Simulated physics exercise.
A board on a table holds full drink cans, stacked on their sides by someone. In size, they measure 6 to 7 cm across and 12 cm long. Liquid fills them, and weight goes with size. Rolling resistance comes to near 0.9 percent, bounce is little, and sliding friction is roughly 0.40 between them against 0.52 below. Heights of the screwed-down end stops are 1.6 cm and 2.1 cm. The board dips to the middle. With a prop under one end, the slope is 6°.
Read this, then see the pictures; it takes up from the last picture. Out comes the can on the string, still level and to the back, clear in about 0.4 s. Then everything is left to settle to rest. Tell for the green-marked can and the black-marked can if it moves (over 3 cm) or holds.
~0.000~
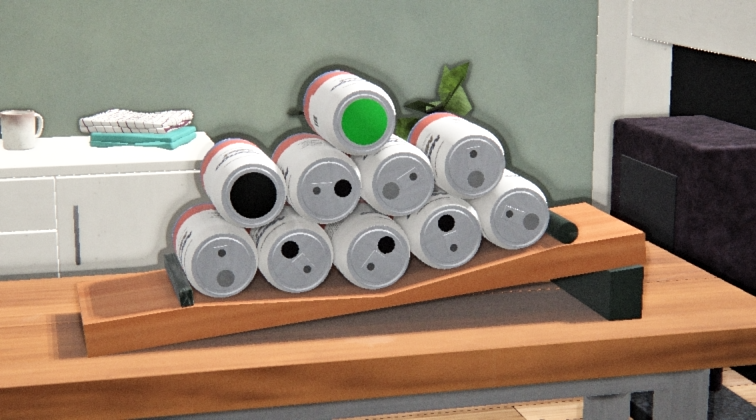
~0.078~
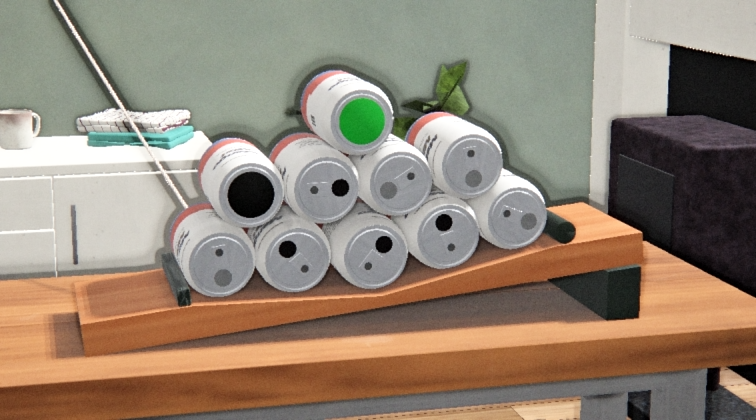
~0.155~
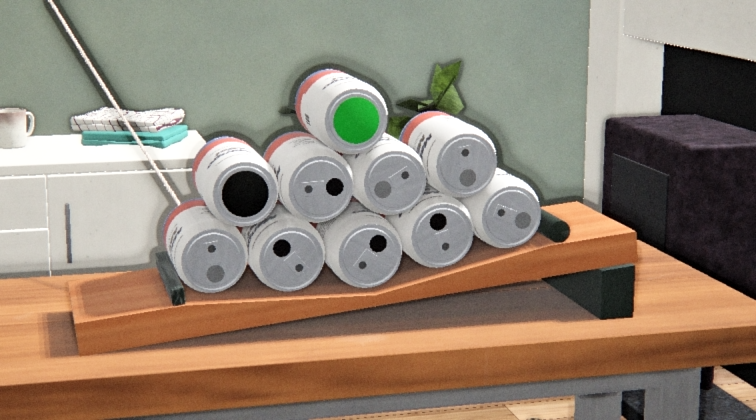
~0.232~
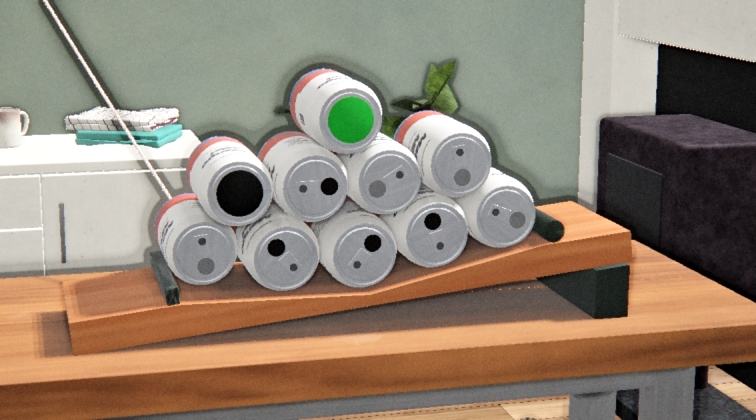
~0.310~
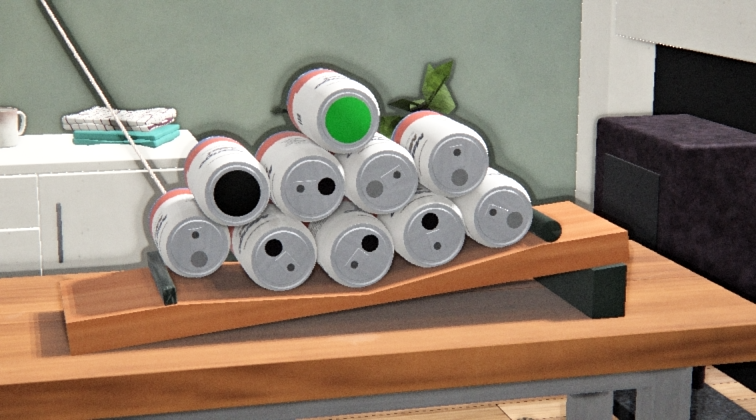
Green holds, black moves.
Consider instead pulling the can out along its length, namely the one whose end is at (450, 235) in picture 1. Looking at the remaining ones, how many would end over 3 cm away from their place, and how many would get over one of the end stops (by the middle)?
In that case, shifted 0 and out 0.
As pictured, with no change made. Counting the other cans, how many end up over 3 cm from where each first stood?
Count: 1.
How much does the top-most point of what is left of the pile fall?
Something like 0 cm, I'd say.
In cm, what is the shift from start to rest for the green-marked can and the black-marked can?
Green-marked can: 1, black-marked can: 6.
After 0.58 s, 0 now displaced over 3 cm; green in place; black 1 cm left and 1.4 cm down.
After 0.64 s, 1 now displaced over 3 cm; green 0.4 cm left; black 3 cm left and 4.3 cm down.
After 0.72 s, 1 now displaced over 3 cm; green 0.6 cm left; black 3.4 cm left and 5 cm down.
In the end, by 1.0 s, 1 moved over 3 cm; not one over the end stops; green 0.7 cm left; black 3.4 cm left and 5 cm down; top of the pile 22 cm high, from 22 cm.
